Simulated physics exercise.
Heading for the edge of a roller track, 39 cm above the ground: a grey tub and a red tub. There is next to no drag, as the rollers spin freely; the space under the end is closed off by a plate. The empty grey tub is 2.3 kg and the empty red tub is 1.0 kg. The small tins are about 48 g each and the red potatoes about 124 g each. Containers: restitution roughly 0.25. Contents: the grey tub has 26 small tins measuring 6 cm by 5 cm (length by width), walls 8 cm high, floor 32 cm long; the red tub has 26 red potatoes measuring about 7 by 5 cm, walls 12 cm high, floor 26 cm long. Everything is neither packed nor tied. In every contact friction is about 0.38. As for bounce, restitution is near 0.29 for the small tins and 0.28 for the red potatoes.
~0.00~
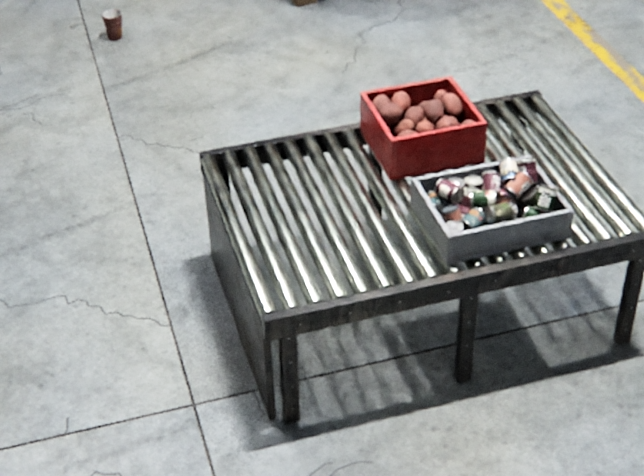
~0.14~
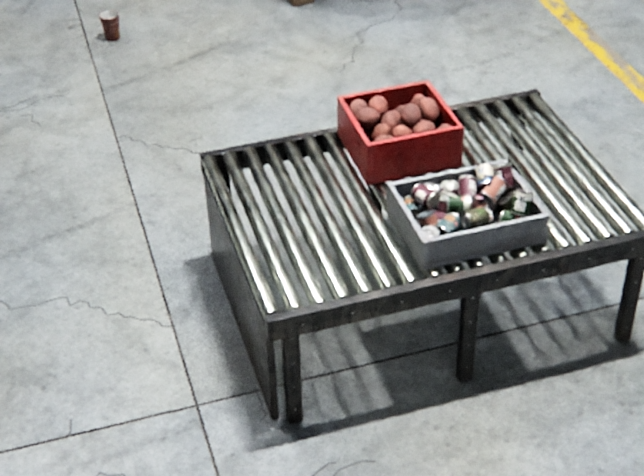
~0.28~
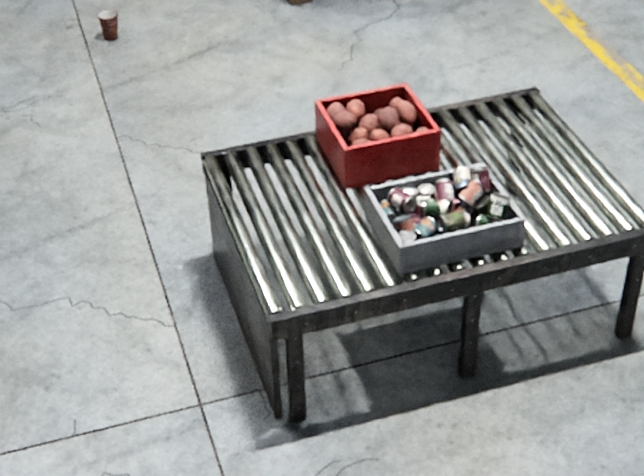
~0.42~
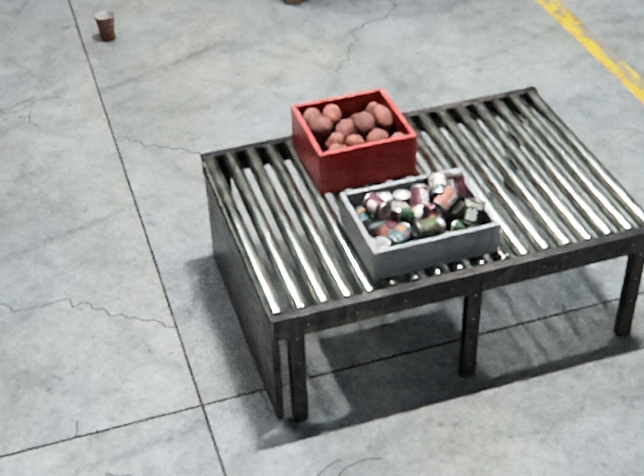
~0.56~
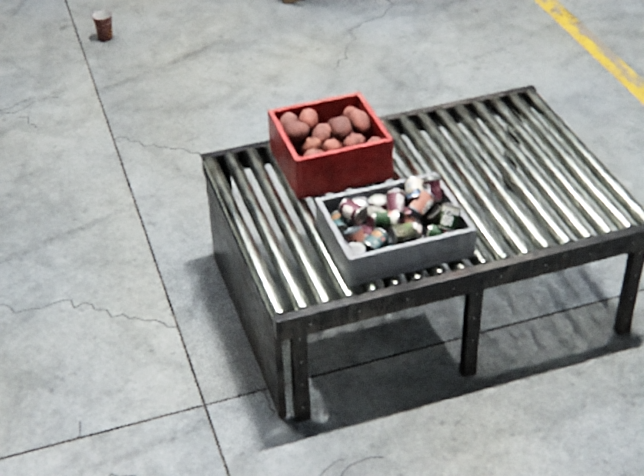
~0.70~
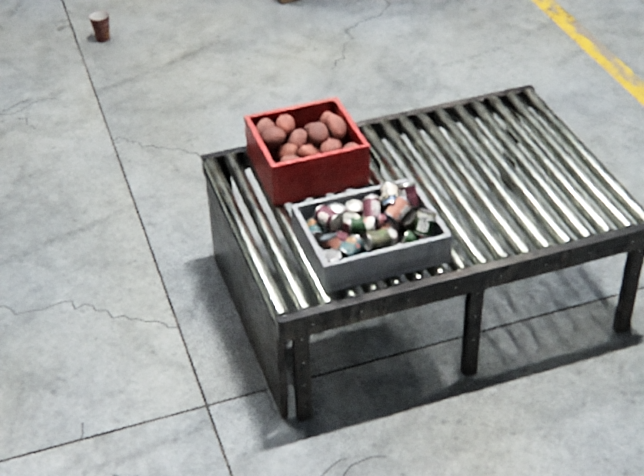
A red tub of potatoes and a grey tub of small tins rolled steadily leftward together along a metal roller track, staying side by side, with their contents still inside as they neared its left end.
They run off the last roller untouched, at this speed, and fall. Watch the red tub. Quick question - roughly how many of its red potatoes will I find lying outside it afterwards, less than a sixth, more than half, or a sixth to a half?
The escaped portion is major, above half.
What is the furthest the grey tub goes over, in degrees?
Roughly 65 degrees.
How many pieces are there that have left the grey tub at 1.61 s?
Grey tub: Roughly 0 out by then.
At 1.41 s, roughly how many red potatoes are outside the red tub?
The number is about 0 at that moment.
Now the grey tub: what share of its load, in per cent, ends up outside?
I'd put the grey tub at some 30 per cent.
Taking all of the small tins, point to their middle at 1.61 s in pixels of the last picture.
The middle is around (198, 297).
After 0.86 s, the front runs out over the edge.
After 1.41 s, the grey tub is level with 0 of 26 out and the red tub leans 20° with 0 of 26 out.
After 1.61 s, the grey tub leans 38° with 0 of 26 out and the red tub leans 79° with 1 of 26 out.
After 1.96 s, the grey tub leans 52° with 8 of 26 out and the red tub has gone over with 19 of 26 out.
Final count (at 2.60 s), the grey tub is level with 8 of 26 out and the red tub has gone over with 20 of 26 out. Asked share, 20 of 26, 77 per cent.
